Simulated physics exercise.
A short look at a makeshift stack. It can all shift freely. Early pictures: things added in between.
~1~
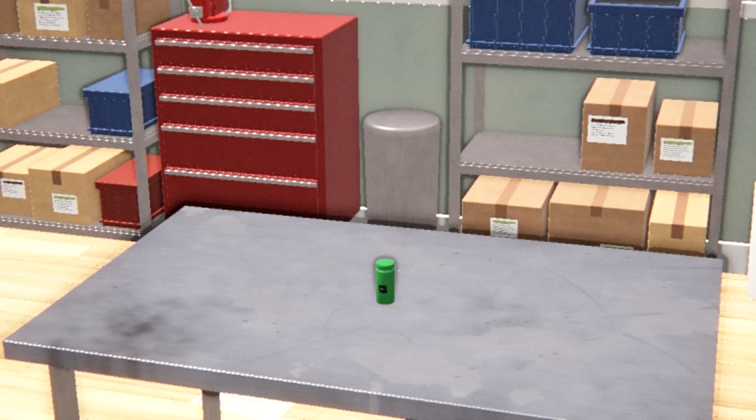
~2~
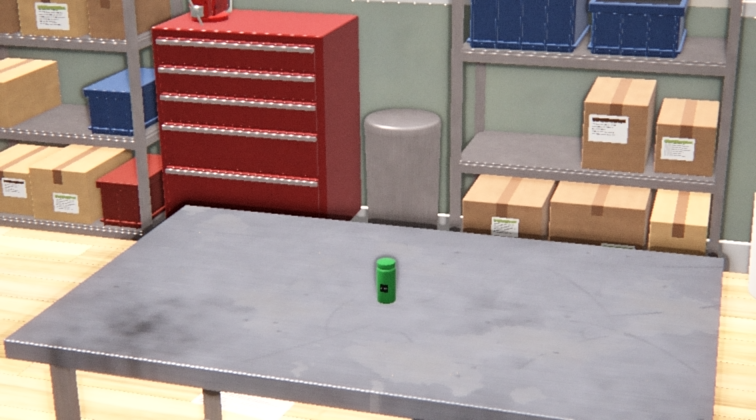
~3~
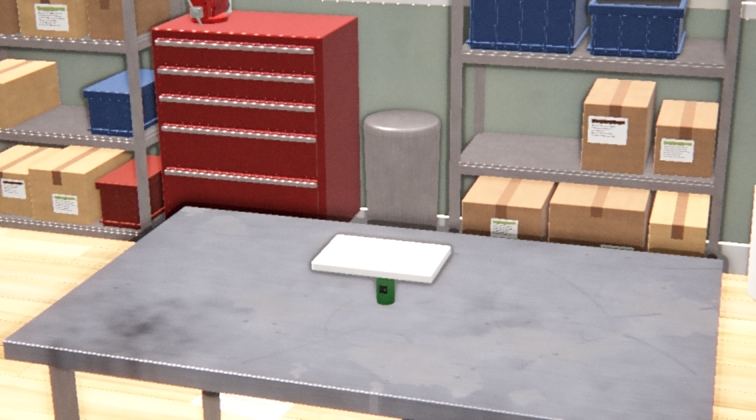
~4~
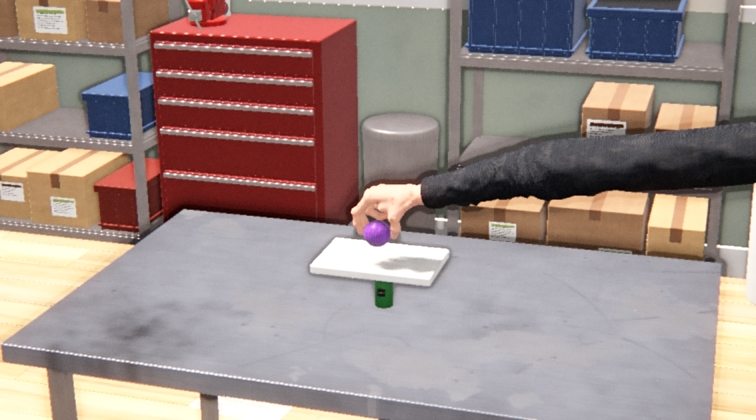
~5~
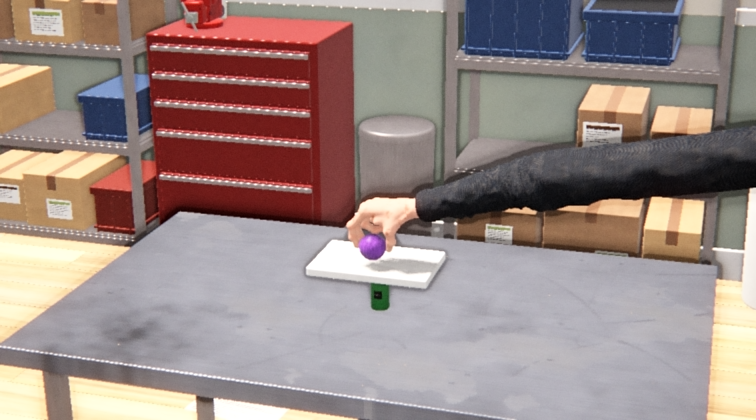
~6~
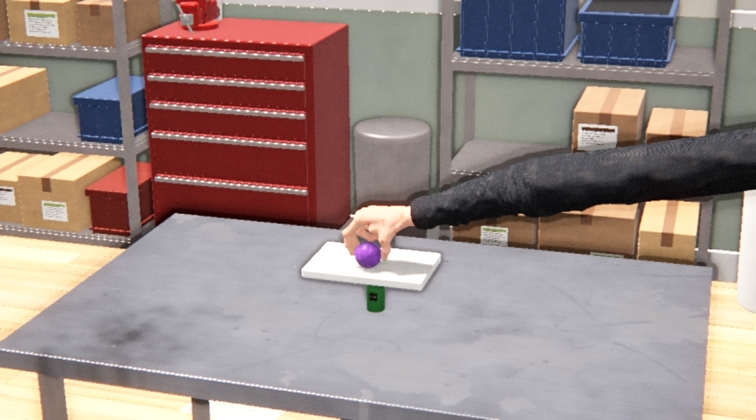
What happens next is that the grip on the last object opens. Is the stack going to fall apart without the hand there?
It will stay intact.
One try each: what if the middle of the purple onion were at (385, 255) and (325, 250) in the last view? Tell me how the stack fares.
First release - upright; second release - toppled.
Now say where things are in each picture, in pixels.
In the first frame, the last thing is not in view yet; green shaker (385, 282).
In the second frame, the last thing is not in view yet; green shaker (386, 281).
In the third frame, the last thing is not in view yet; green shaker (386, 282).
The fourth frame shows still above its spot; purple onion (378, 234); green shaker (384, 286).
The fifth frame shows still above its spot; purple onion (373, 247); green shaker (380, 288).
The sixth frame shows in place under the hand; purple onion (368, 255); green shaker (376, 290).
Then, 0.20 s later than the last frame, all is still.
Then, 0.40 s later than the last frame, purple onion resting near (368, 255).
When it is over, all 3 as before. End places, in pixels of the last picture, purple onion near (368, 255). The stack keeps its balance.
